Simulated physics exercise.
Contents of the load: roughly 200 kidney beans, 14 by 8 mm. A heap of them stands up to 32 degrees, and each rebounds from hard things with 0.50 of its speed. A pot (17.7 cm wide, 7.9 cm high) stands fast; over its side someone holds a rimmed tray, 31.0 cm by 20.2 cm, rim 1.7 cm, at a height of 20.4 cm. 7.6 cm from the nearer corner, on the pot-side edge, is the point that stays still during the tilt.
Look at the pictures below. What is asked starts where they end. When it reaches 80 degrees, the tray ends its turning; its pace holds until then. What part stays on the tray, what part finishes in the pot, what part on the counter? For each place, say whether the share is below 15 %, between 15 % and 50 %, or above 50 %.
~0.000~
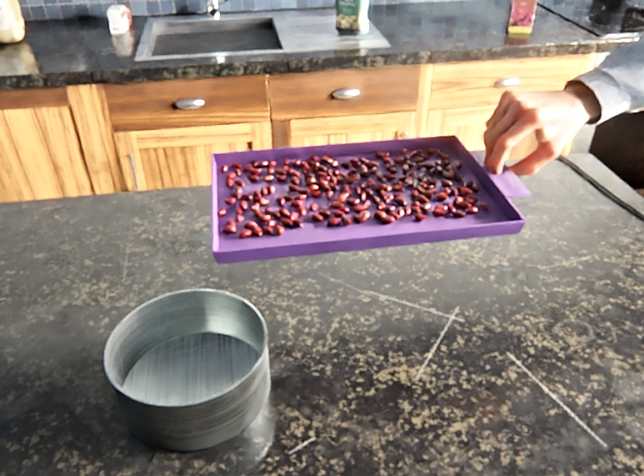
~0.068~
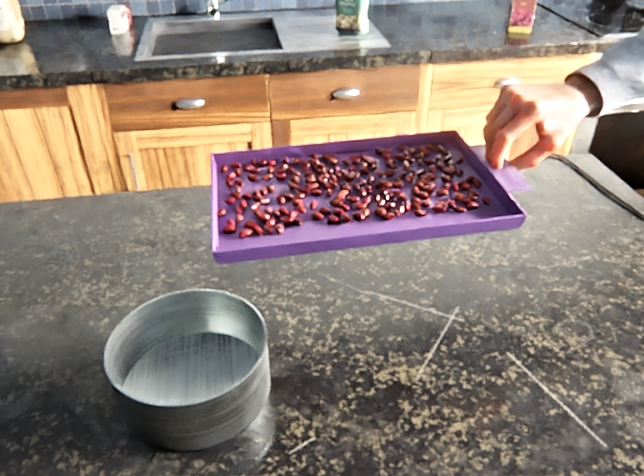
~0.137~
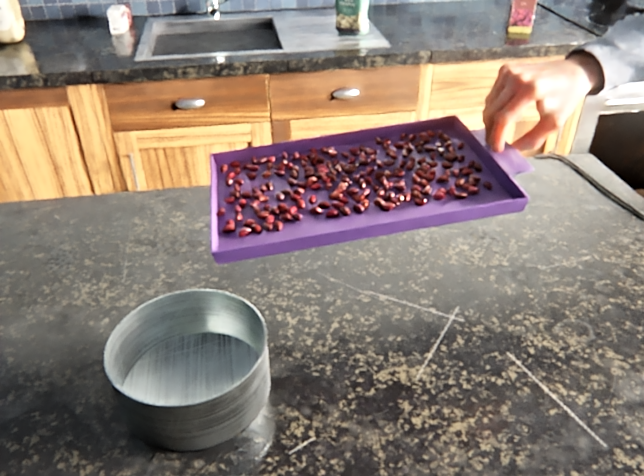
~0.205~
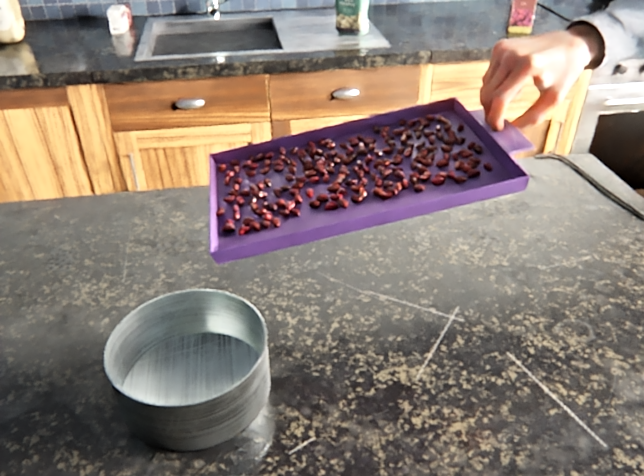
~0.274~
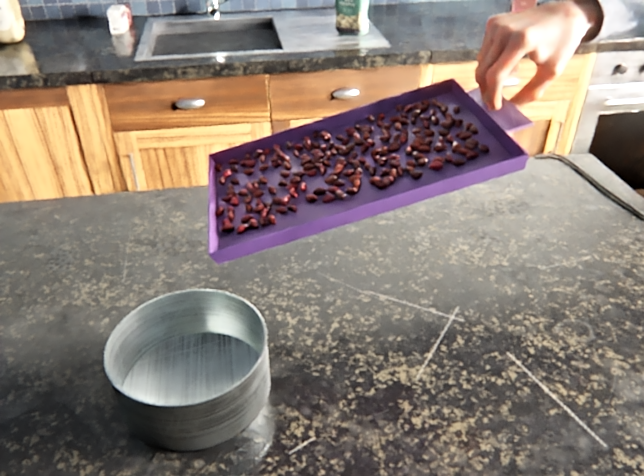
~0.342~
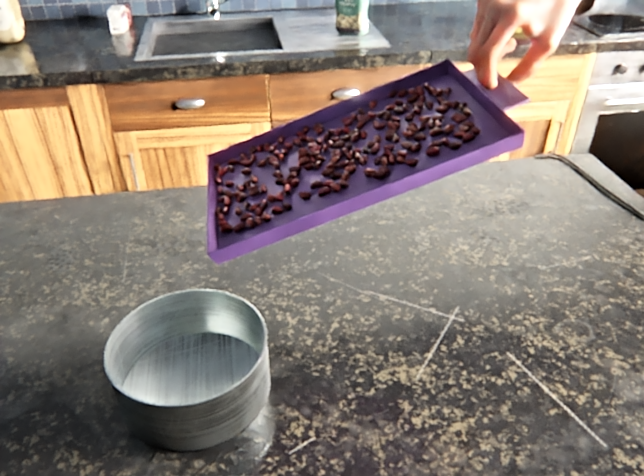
Tray: A medium batch, pot: A medium batch, counter: A medium batch.
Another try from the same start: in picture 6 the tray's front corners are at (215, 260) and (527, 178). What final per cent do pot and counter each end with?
Split: Pot = 90, counter = 0.
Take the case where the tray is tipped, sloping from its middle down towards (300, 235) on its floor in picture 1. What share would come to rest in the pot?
Roughly 85 % of the pieces.
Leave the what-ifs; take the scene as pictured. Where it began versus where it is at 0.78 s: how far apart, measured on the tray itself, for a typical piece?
12 cm.
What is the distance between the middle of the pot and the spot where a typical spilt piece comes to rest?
Roughly 20 centimetres.
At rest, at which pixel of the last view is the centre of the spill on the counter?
Near (155, 306).
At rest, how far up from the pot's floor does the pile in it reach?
Height: Approx. 1.0 cm.
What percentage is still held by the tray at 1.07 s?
I'd put it at roughly 70 per cent.
After 0.78 s, tilt 48 degrees; the tray holds 100 %, the pot 0 %.
After 1.07 s, tilt 68 degrees; the tray holds 70 %, the pot 15 %.
After 1.46 s, tilt 80 degrees; the tray holds 45 %, the pot 20 %.
In the end, at 3.0 s, tray 25 %, pot 40 %, counter 40 %.
